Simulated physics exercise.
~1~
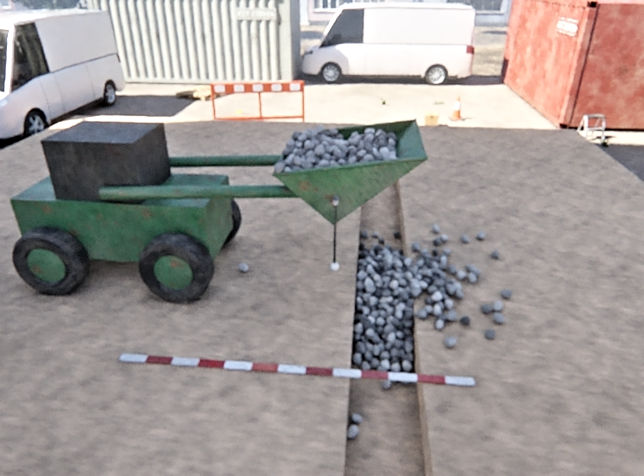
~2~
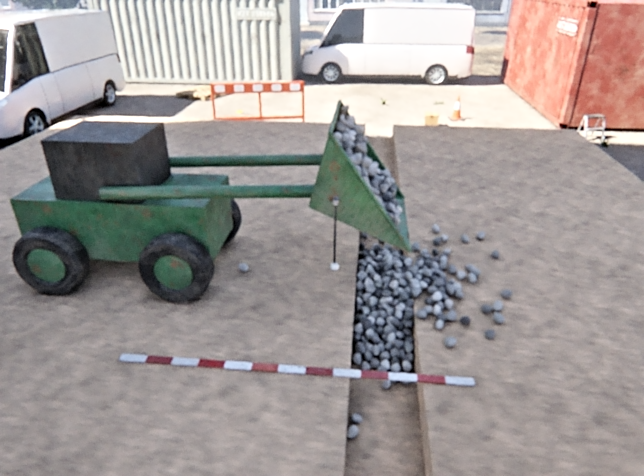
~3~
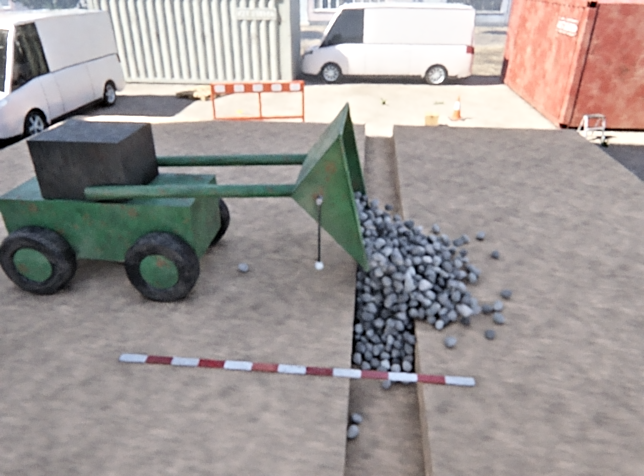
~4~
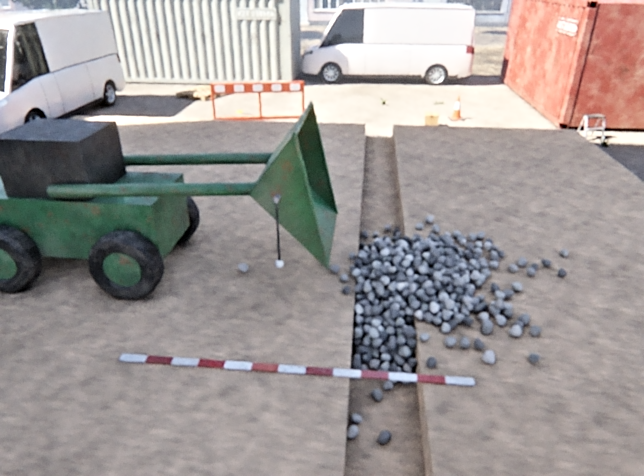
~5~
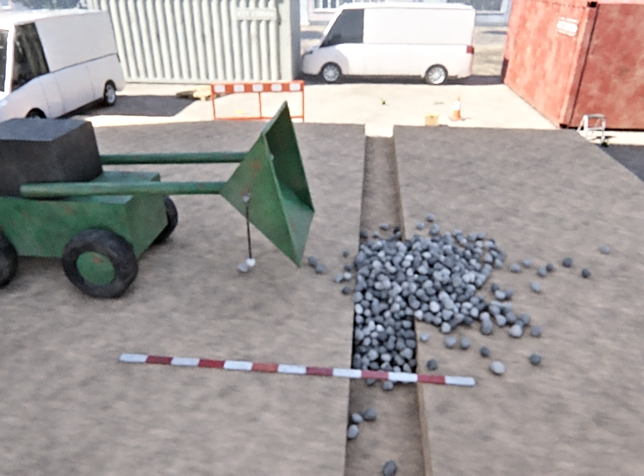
A green loader tips grey stones onto a heap over a trench, then backs away left.
